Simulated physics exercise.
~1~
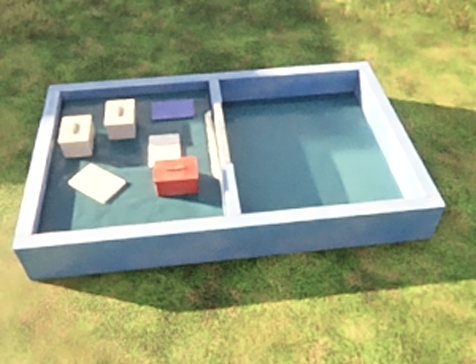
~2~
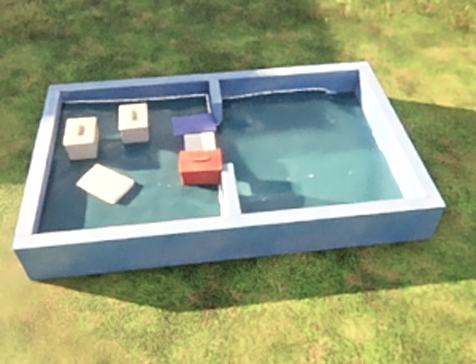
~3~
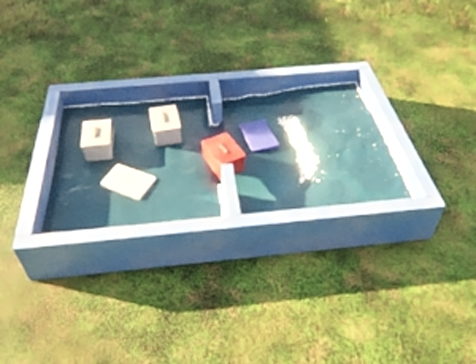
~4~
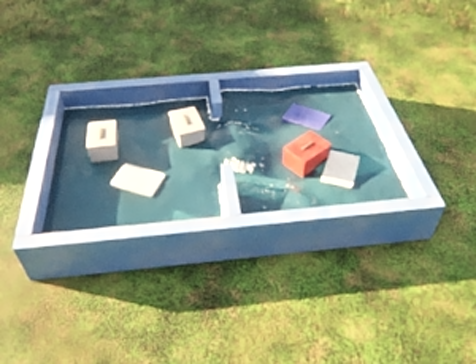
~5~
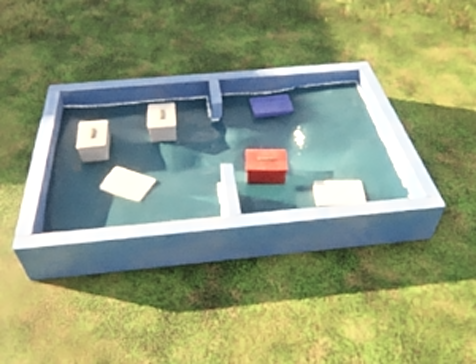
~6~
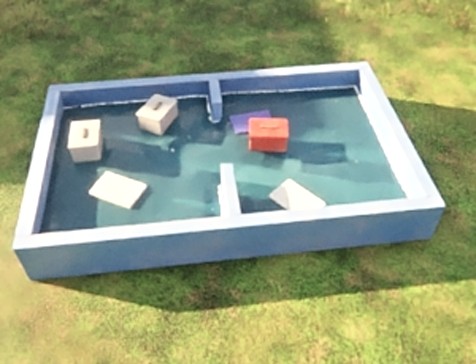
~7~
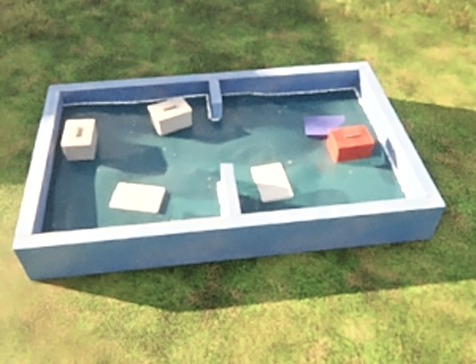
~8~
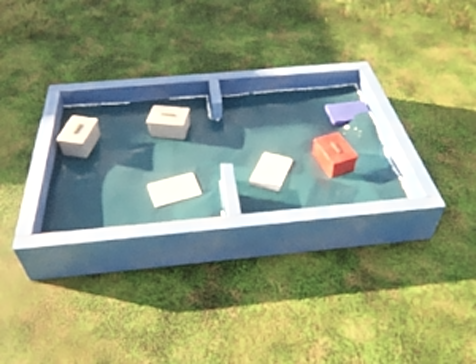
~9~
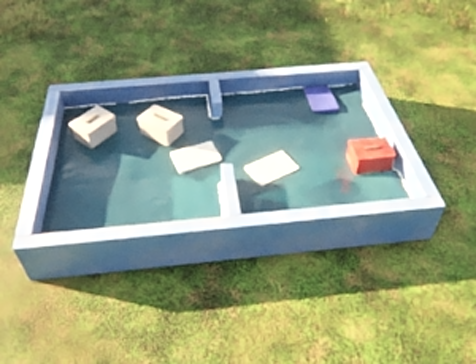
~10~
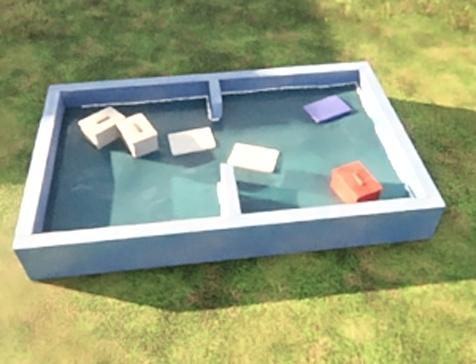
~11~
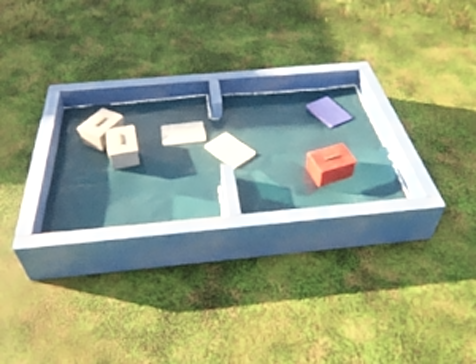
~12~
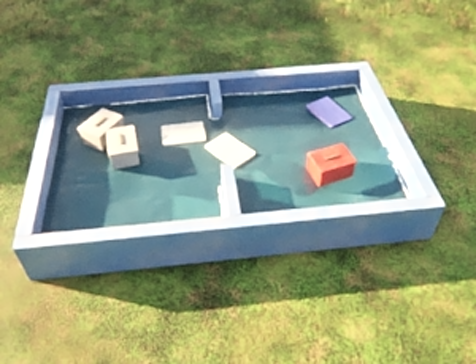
The clip shows a blue-walled basin on grass as a gap opens in its divider and boxes and flat slabs drift on the water; the red box, blue slab and one white slab pass right, and all settle with that white slab near the gap.
